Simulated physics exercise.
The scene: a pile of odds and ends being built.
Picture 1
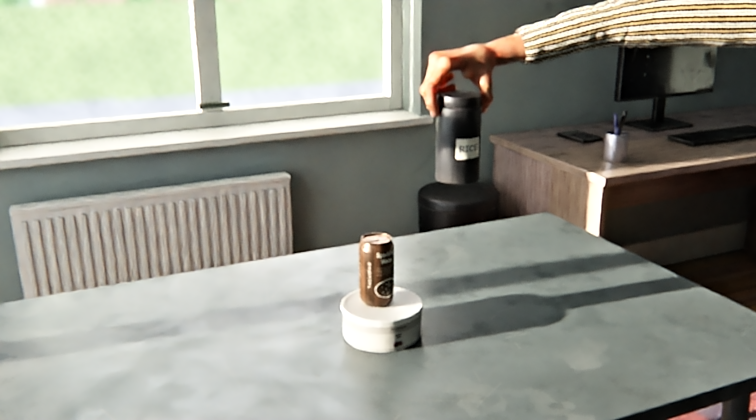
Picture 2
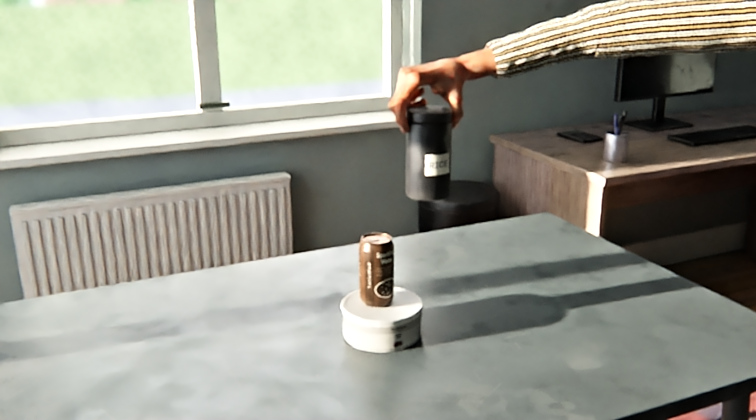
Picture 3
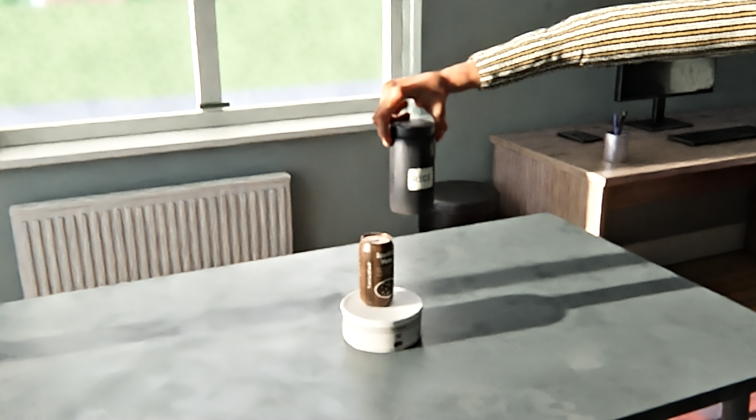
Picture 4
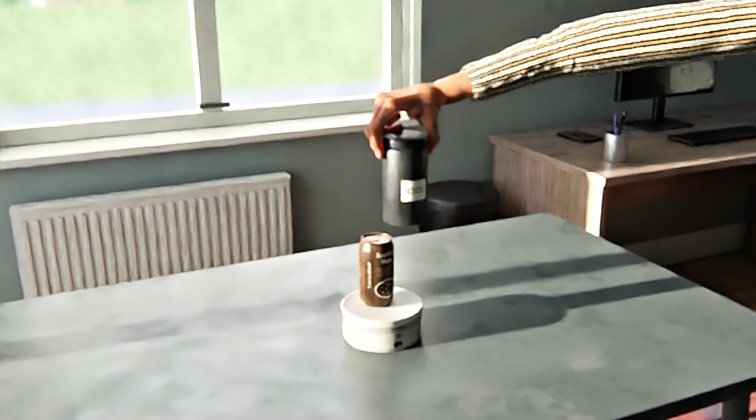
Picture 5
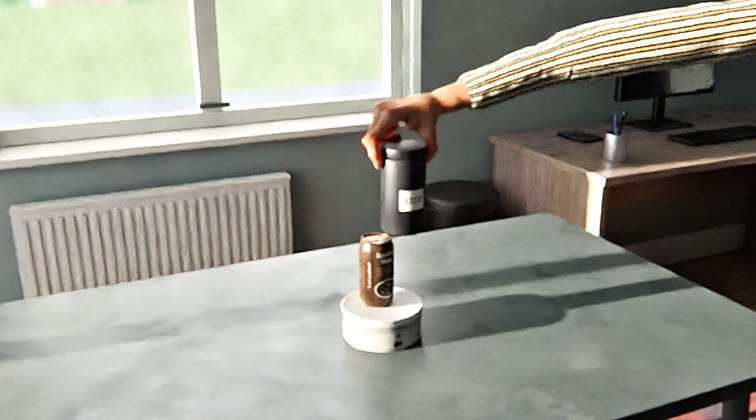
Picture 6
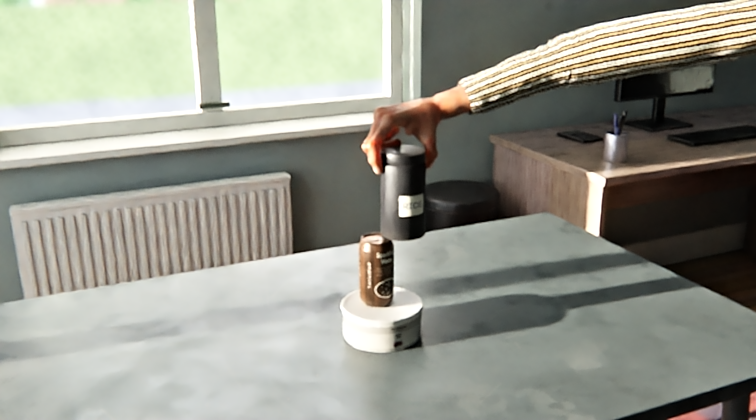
In this clip, a hand in a striped sleeve carries a black jar leftward over a table, then slowly lowers it to the top of a brown can standing on a white tub, keeping its grip on the jar.
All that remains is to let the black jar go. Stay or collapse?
As it turns out, it loses its balance.
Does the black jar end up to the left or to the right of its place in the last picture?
It goes to the left.
Then, 0.40 s after the last picture, black jar now fallen.
Then, 0.70 s after the last picture, things are still on the move.
Then, 1.50 s after the last picture, as before.
At rest, fallen, black jar; the other 2 in place. Seen from the same camera at the end, black jar near (373, 257). The pile comes apart.
